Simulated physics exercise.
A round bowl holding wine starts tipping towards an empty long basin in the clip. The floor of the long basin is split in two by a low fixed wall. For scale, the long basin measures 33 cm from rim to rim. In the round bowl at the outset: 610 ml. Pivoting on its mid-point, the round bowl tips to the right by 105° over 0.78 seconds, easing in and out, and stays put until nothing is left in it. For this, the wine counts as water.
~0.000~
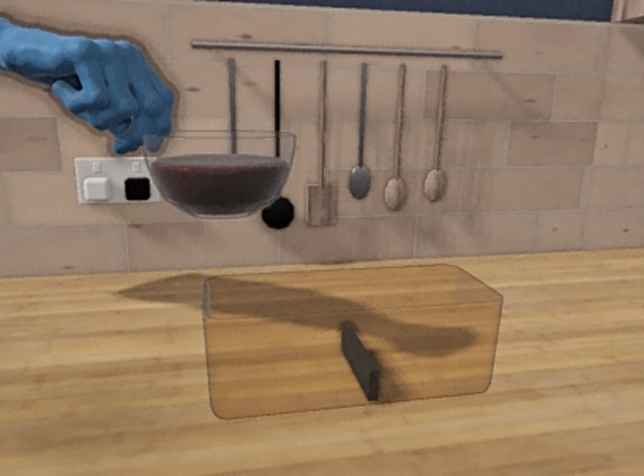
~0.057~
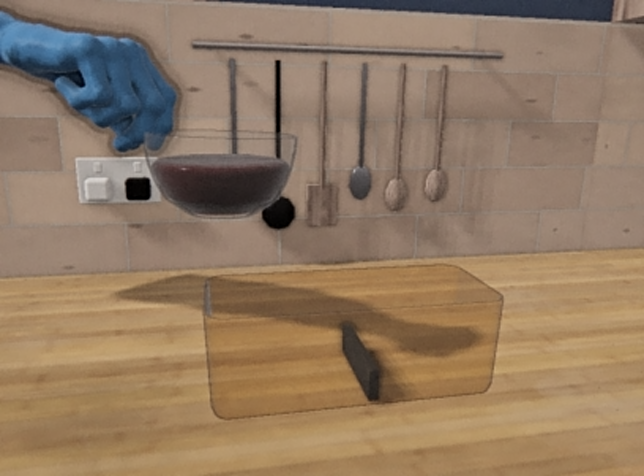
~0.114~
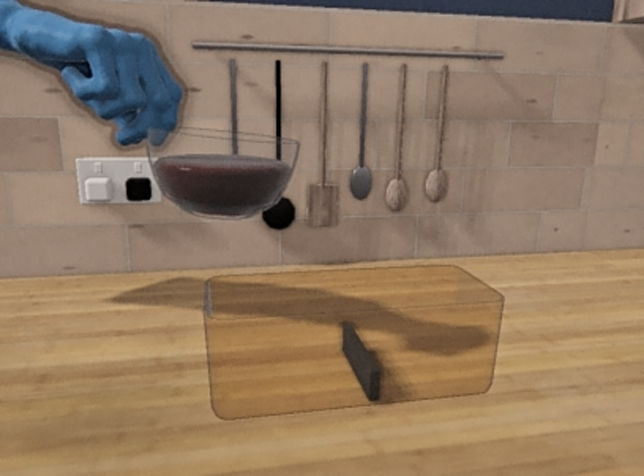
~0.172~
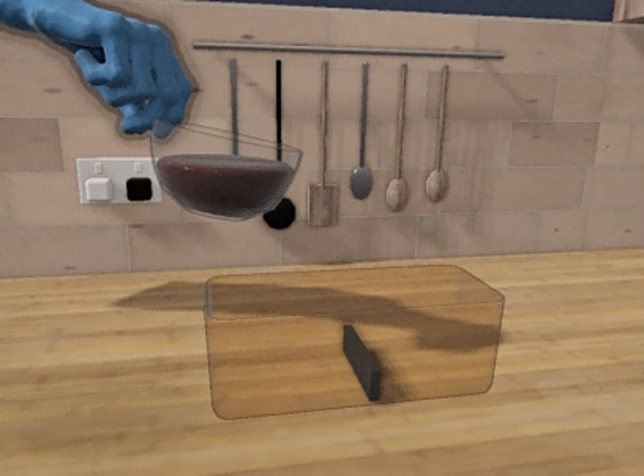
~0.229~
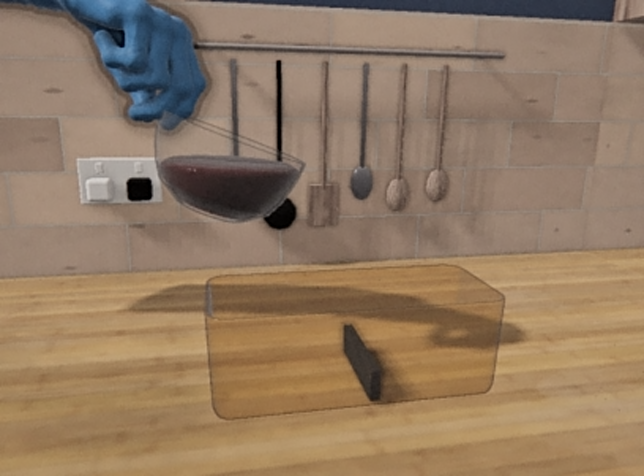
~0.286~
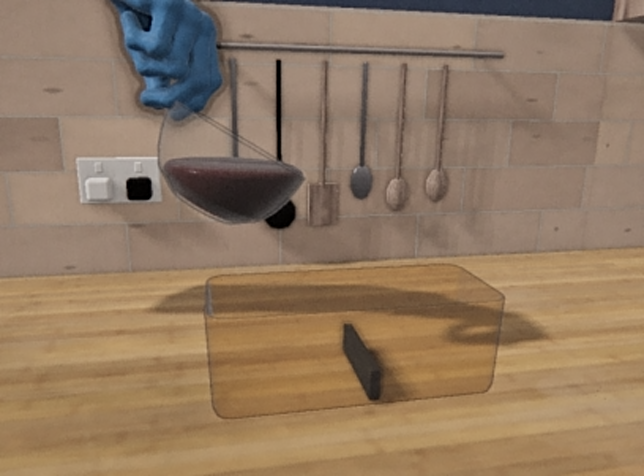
A blue-gloved hand at the upper left holds a clear round bowl of dark red wine above a pale wooden counter, seen from the front by a still camera. Below it sits an empty transparent long basin with a small dark wall inside, while utensils hang from a rail on the tiled wall behind. The hand rises slightly and shifts right, tilting the bowl steadily rightward.
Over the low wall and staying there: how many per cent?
15 out of 100.
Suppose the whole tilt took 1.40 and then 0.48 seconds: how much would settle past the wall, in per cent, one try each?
Roughly 25 per cent the first time and 20 per cent the second.
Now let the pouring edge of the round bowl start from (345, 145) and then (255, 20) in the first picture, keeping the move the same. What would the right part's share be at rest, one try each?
Try 1: Approx. 70 %; try 2: Approx. 10 %.
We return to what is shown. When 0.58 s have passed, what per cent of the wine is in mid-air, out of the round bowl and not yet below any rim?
It comes to about 38 percent.
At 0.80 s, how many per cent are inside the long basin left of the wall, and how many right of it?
Some 82 per cent left and 10 right.
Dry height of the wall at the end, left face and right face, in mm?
Near 14 mm for the left and near 32 mm for the right.
By 0.58 s the tilt is 89° and 27 per cent is still to pour, 29 is left of the wall and 6 right of it.
By 0.80 s the tilt is 105° and 1 per cent is still to pour, 81 is left of the wall and 10 right of it.
By 1.03 s the tilt is 105° and 0 per cent is still to pour, 83 is left of the wall and 14 right of it.
By 1.28 s the tilt is 105° and 0 per cent is still to pour, 82 is left of the wall and 15 right of it.
At rest 82 per cent lies left of the wall, 15 right of it and 3 outside.
